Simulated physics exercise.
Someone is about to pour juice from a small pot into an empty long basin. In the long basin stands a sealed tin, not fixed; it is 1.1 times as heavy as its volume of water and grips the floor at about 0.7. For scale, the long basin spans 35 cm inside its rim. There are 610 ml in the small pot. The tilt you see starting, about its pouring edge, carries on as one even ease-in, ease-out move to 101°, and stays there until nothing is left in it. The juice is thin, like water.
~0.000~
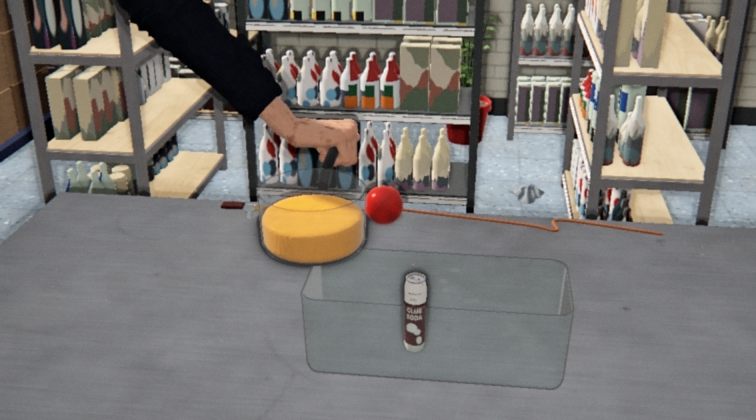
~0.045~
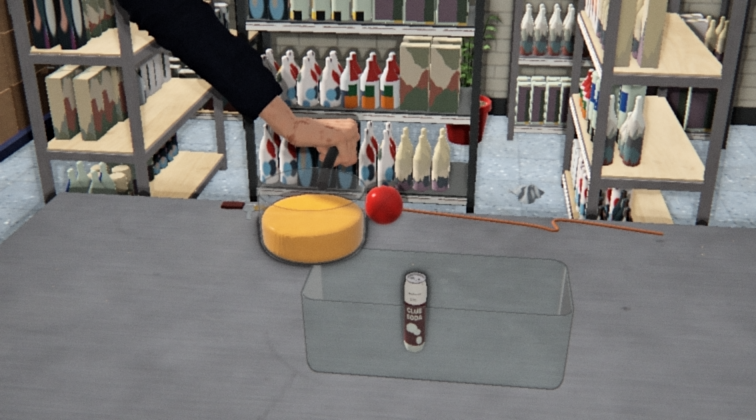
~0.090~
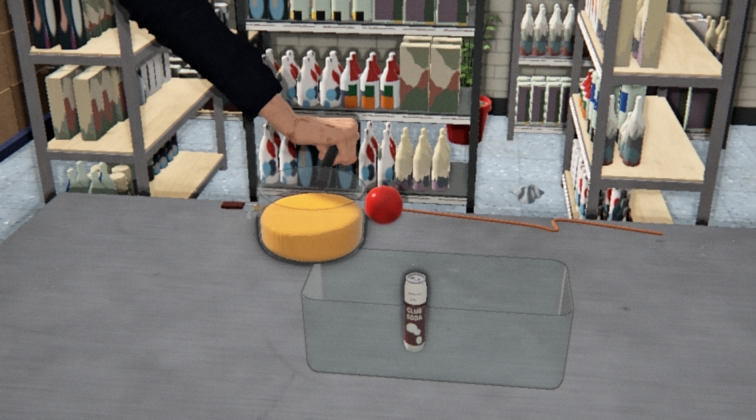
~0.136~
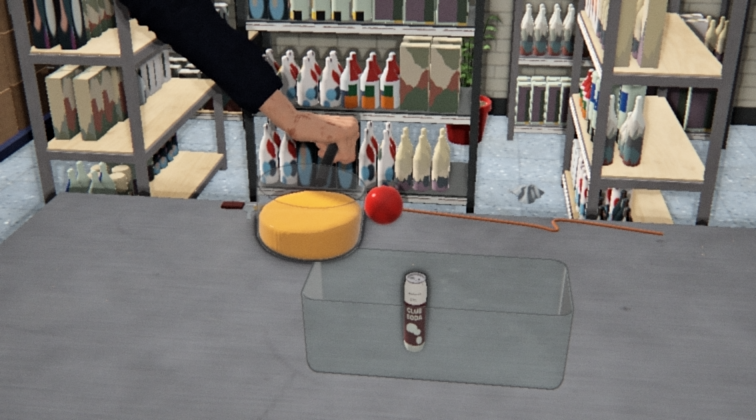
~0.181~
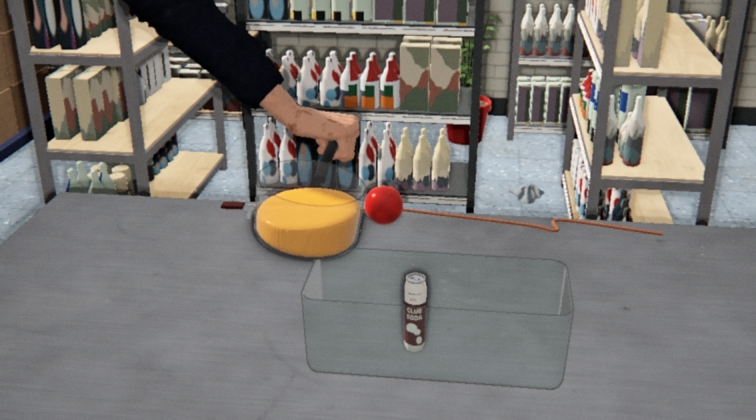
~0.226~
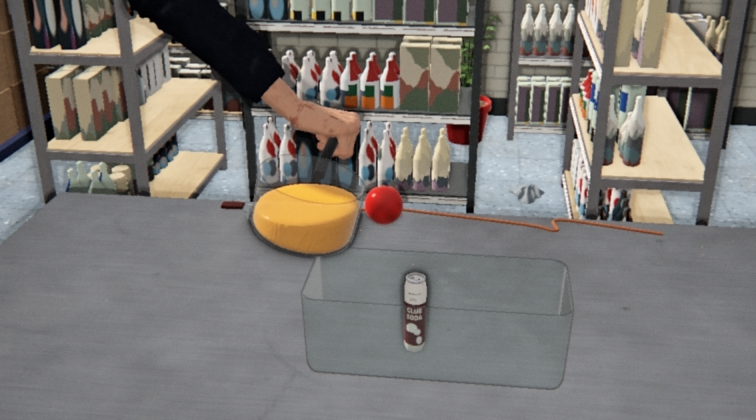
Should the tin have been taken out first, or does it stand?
It remains upright.
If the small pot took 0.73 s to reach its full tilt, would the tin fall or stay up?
The tin stays up.
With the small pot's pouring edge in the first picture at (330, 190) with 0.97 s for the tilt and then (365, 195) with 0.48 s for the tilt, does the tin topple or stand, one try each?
First it topples; then it remains upright.
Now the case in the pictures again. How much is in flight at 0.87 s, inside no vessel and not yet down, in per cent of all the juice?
Near 26 in a hundred.
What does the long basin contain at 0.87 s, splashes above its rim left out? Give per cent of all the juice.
Some 54 per cent.
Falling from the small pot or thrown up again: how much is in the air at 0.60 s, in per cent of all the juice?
Some 20 per cent.
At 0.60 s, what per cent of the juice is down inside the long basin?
Some 0 per cent.
After 0.60 s the tilt is 69° and 80 per cent is still to pour; the tin stands where it began.
After 0.87 s the tilt is 99° and 20 per cent is still to pour; the tin stands where it began.
After 1.16 s the tilt is 101° and 2 per cent is still to pour; the tin stands where it began.
After 1.47 s the tilt is 101° and 0 per cent is still to pour; the tin stands where it began.
In the end the tin stands where it began.
